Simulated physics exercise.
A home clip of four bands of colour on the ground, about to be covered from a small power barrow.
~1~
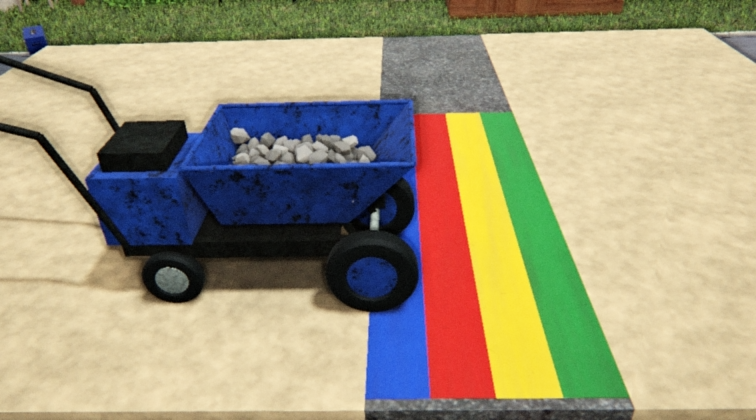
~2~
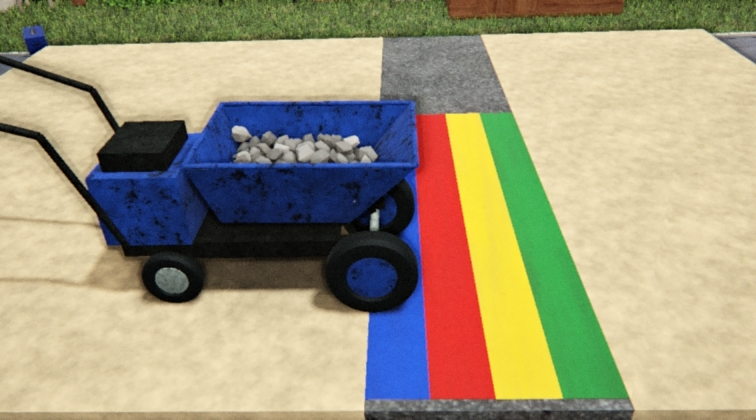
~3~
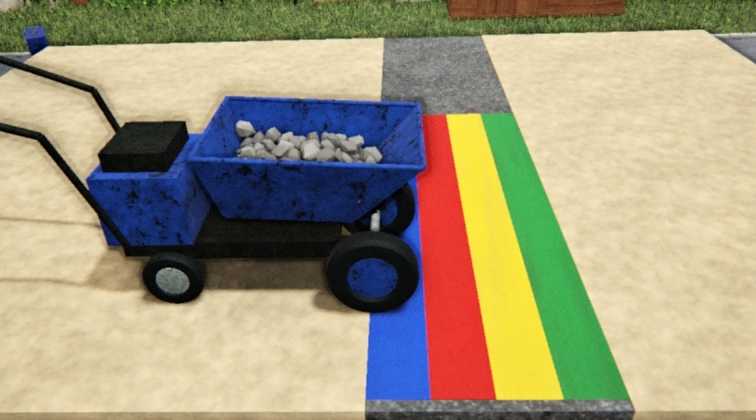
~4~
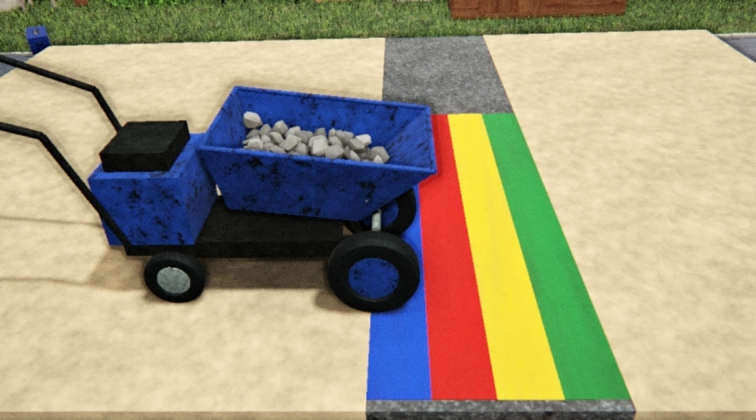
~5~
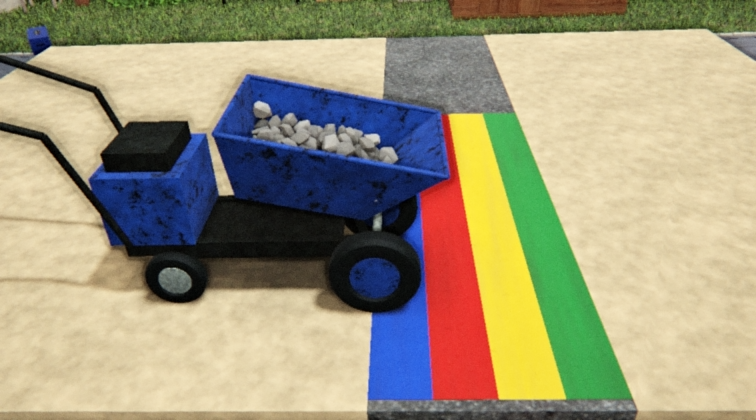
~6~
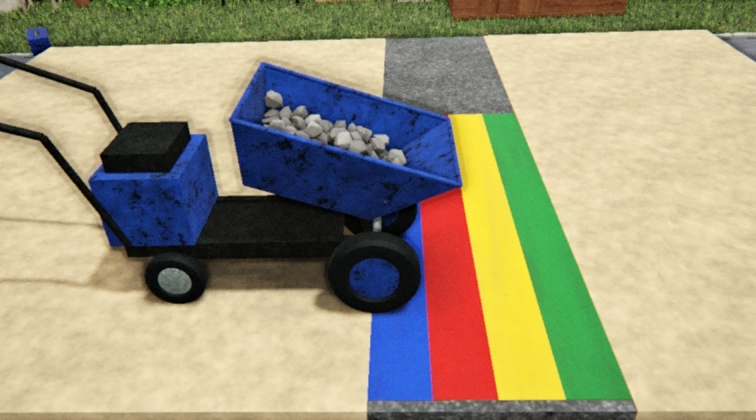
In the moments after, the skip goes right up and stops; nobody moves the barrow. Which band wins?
The heap favours the green strip.
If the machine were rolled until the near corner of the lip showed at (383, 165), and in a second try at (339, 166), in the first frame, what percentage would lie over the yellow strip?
Roughly 40 per cent, and 40 per cent.
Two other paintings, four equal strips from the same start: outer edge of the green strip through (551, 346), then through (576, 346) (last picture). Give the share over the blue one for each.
The first gives 0 %, the second 0 %.
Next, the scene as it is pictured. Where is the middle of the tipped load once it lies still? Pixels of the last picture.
Roughly at (544, 263).
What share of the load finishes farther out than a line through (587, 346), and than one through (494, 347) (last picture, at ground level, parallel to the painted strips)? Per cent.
About 40 and 100 per cent.
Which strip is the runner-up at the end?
It is the strip in yellow.
Shortly afterwards, skip tipped steeply; the whole lot in the skip.
Next, skip tipped steeply; the bulk in the skip; a little over the yellow strip; a little over the green strip.
Some moments later, skip tipped right over; only a few in the skip; near a quarter over the yellow strip; near half over the green strip; near a quarter off the paint.
In the end, skip tipped right over; none at all over the blue strip; only a few over the red strip; near a third over the yellow strip; near half over the green strip; near a quarter off the paint.
